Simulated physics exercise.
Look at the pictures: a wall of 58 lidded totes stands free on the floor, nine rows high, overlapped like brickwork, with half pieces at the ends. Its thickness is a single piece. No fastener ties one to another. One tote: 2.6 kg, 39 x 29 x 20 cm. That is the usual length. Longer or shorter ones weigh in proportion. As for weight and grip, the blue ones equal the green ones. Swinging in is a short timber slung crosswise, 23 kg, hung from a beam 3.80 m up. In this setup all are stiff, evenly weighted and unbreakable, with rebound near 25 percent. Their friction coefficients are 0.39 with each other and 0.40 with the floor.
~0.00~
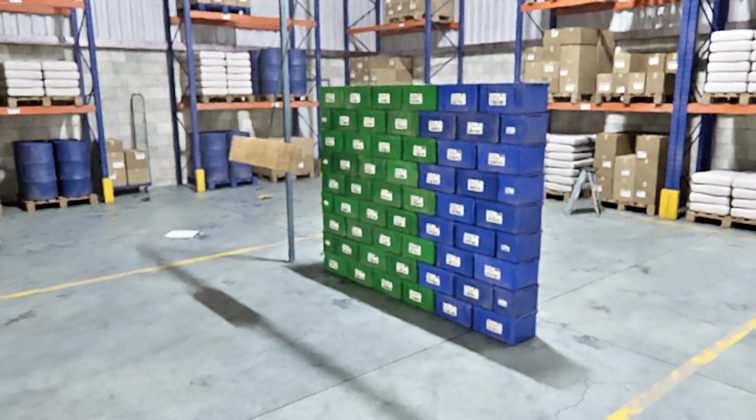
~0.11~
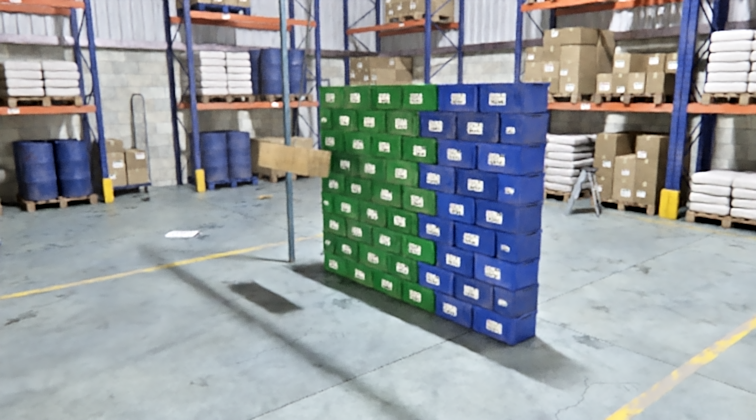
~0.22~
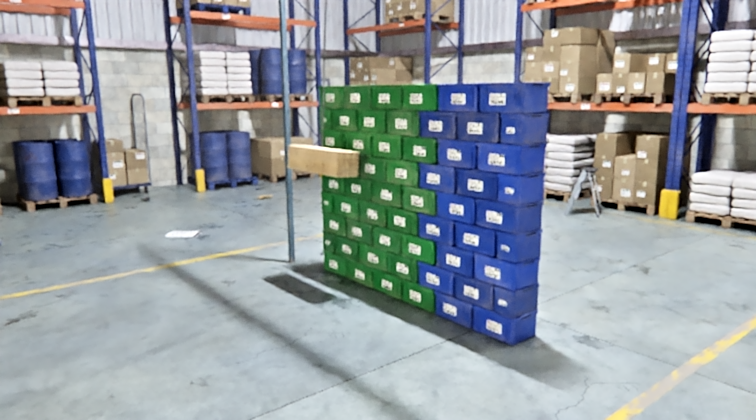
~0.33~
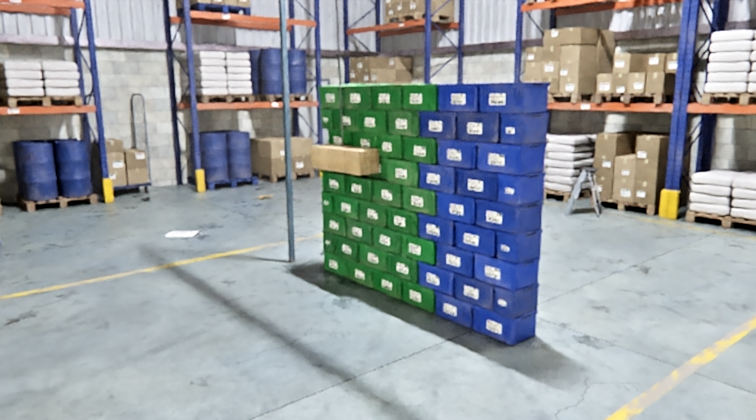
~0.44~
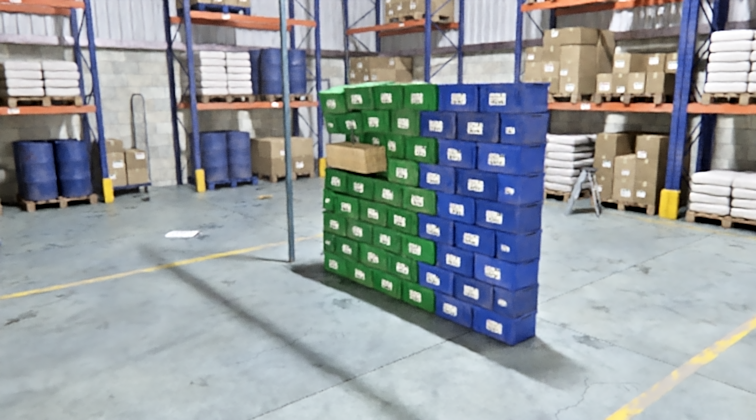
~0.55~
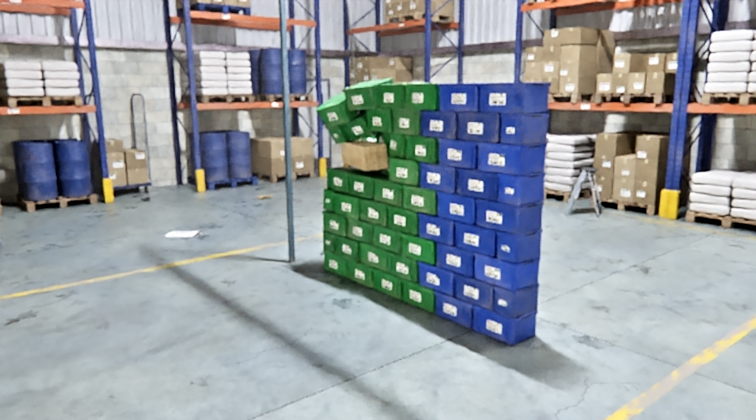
In this clip, a suspended timber swings in from the left toward a freestanding wall of green and blue totes in a warehouse, strikes the green side, and pushes into it as the upper-left totes shift, tilt and separate.
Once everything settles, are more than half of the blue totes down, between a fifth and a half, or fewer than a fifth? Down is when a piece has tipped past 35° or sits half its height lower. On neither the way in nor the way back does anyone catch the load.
Fewer than a fifth are down.
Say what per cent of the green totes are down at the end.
The green group ends with 40% down.
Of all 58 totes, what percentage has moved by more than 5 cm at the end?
It comes to 30 percent shifted.
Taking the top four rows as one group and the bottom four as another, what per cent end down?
From above it's 50%, from below it's 0%.
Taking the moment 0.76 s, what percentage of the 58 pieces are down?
It's 10 percent at that point.
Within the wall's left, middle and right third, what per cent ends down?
The left third ends at 50 per cent, the middle at 30 per cent and the right at 0 per cent.
After 0.76 s, line 11° past plumb; none of the 22 blue totes down (5 of 58 in all colours); top blue tote unmoved; top green tote 59° from how it stood, 36 cm lower.
After 1.28 s, line 10° past plumb; none of the 22 blue totes down (7 of 58 in all colours); top blue tote unmoved; top green tote 74° from how it stood, 1.36 m lower.
After 1.80 s, line plumb; none of the 22 blue totes down (14 of 58 in all colours); top blue tote unmoved; top green tote on its side.
After 3.00 s, line 7° before plumb; none of the 22 blue totes down (14 of 58 in all colours); top blue tote unmoved; top green tote on its side.
In the end (4.0 s), line 7° past plumb; none of the 22 blue totes down (15 of 58 in all colours); top blue tote unmoved; top green tote on its side. That is 0 per cent. From the last view, middles, top blue tote near (513, 98), top green tote near (275, 235).
